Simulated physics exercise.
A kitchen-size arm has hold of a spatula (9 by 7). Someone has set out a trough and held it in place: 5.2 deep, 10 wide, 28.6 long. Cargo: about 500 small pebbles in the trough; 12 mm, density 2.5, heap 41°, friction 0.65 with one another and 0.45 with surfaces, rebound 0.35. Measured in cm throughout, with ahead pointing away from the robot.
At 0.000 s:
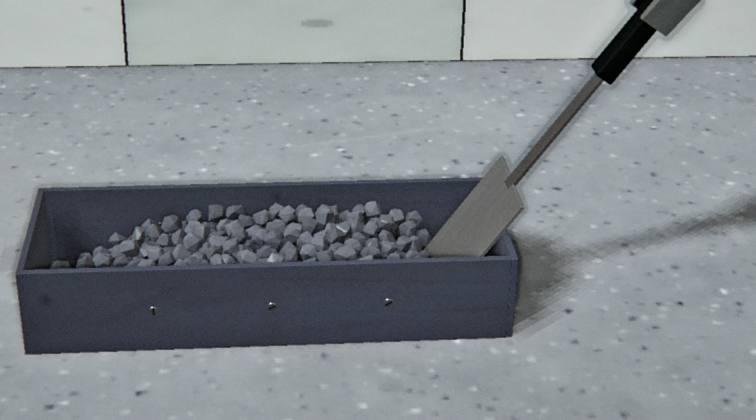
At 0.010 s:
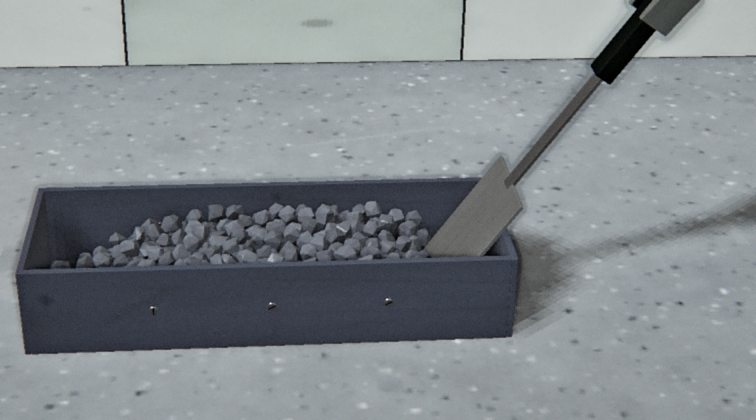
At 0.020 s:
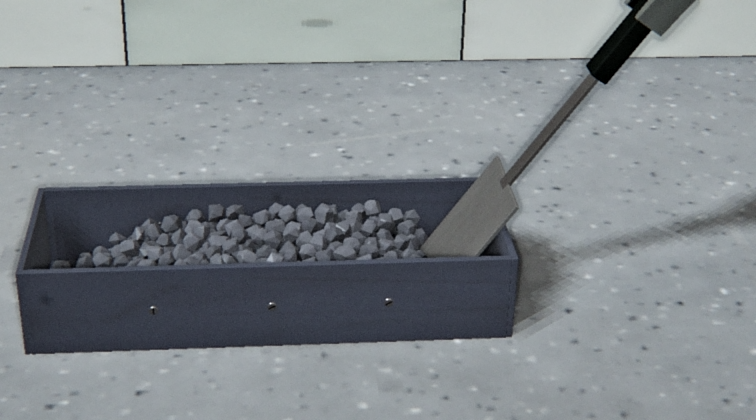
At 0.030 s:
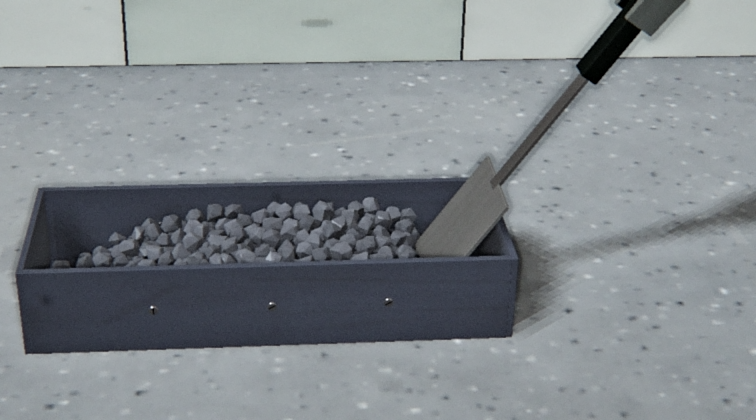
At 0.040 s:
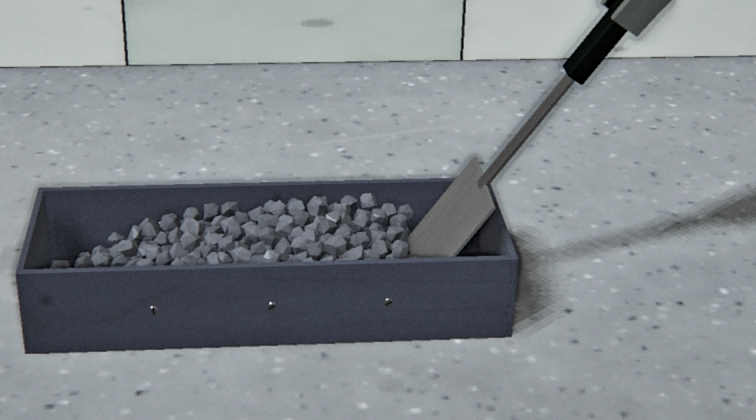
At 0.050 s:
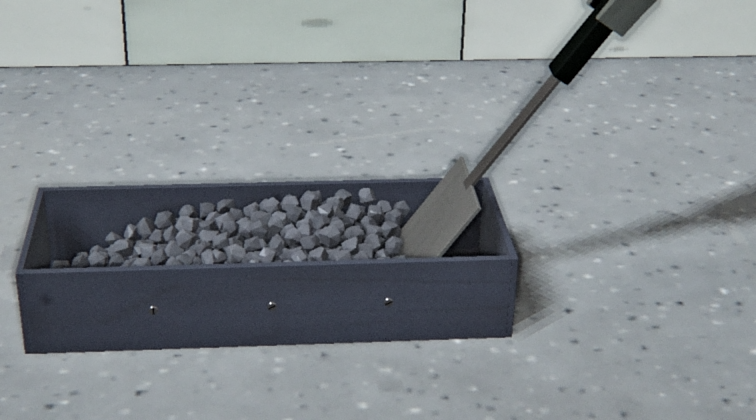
A mechanical arm, only its end showing at the upper right, holds a slanted grey spatula over a speckled pale grey surface, seen from the front and slightly above. The blade sits inside the right end of a long dark blue-grey trough heaped with small grey pebbles. It barely moves at first, then slides slowly left, pushing the nearest pebbles and slightly raising the heap, while the trough and camera stay still.
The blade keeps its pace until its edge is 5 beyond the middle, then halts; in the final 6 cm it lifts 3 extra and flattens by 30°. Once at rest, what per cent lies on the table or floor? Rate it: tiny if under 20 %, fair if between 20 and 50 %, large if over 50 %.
Tiny.
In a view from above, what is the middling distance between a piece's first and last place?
Near 7 cm, measured level.
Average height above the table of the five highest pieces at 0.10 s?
They are near 7 cm up.
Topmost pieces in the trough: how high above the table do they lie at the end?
8.0 cm.
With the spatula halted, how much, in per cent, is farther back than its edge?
Estimated share: Around 25 %.
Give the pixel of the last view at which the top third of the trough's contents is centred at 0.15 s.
(236, 216).
After 0.10 s, sloping 55°, highest piece 8 above the table; 498 in the trough.
After 0.15 s, sloping 44°, highest piece 9 above the table; 497 in the trough, 1 on the blade or in flight.
After 0.37 s, sloping 25°, highest piece 8 above the table; 437 in the trough, 47 on the table or floor, 14 on the blade or in flight.
After 1.42 s, sloping 25°, highest piece 8 above the table; 436 in the trough, 62 on the table or floor.
At rest, 436 in the trough, 62 on the table or floor. That is 12 % on the table or floor.
